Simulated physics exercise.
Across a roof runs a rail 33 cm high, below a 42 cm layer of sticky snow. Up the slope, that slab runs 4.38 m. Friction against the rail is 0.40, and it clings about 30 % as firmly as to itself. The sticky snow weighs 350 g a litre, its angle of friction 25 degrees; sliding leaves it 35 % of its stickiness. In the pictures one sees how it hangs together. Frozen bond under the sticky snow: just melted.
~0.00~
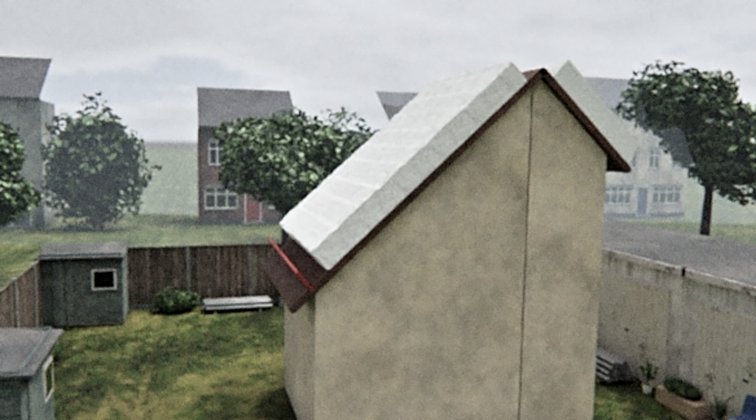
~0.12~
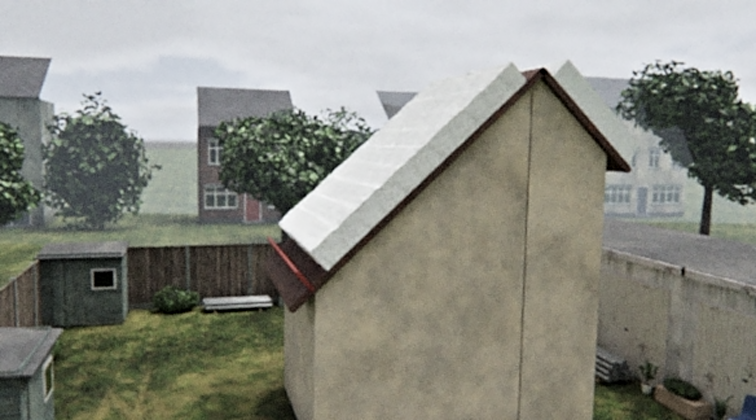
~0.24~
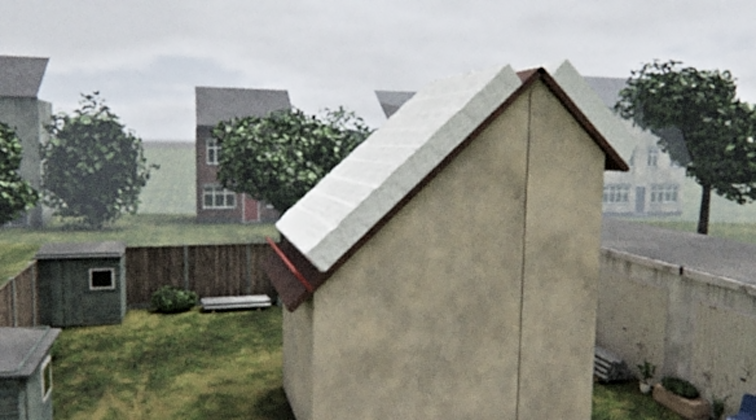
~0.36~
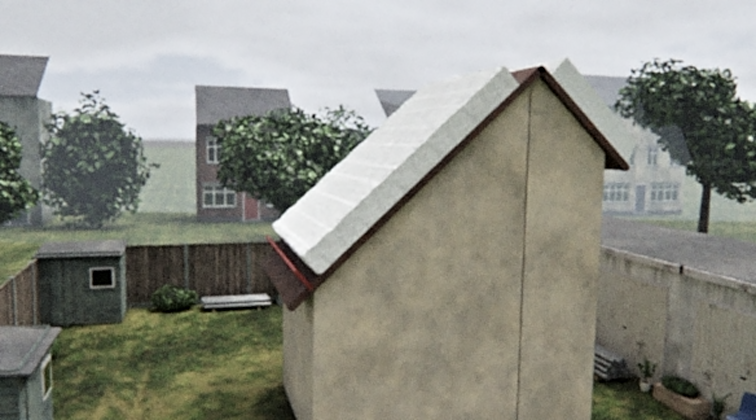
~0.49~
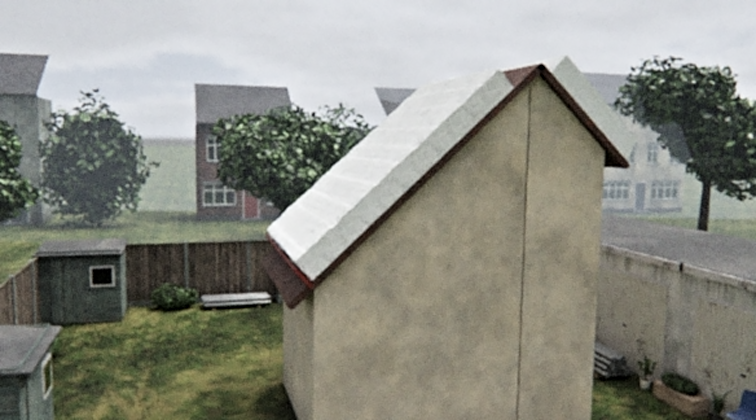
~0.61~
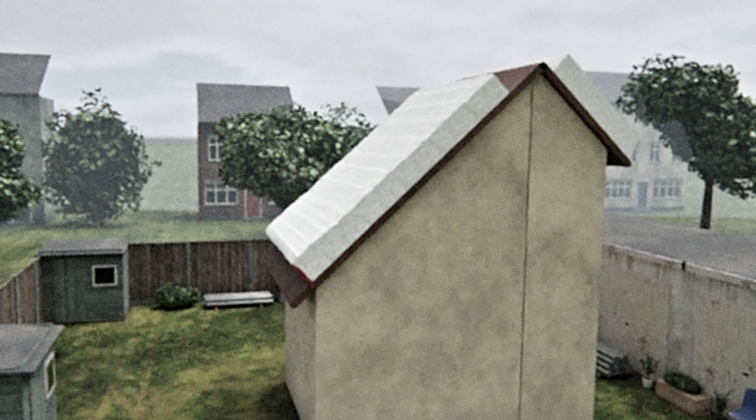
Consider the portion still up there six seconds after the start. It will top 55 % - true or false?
True.
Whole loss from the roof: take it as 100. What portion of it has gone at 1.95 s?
Estimate: 60 %.
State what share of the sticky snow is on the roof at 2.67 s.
Roughly 70 percent.
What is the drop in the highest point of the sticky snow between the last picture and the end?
Around 1.3 m.
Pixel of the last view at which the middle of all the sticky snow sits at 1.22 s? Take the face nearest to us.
Estimated pixel: (371, 203).
After 1.22 s, 94 % of the snow is on the roof.
After 1.95 s, 79 % of the snow is on the roof.
After 2.67 s, 69 % of the snow is on the roof.
After 3.40 s, 68 % of the snow is on the roof.
After 6.00 s, 67 % of the snow is on the roof.
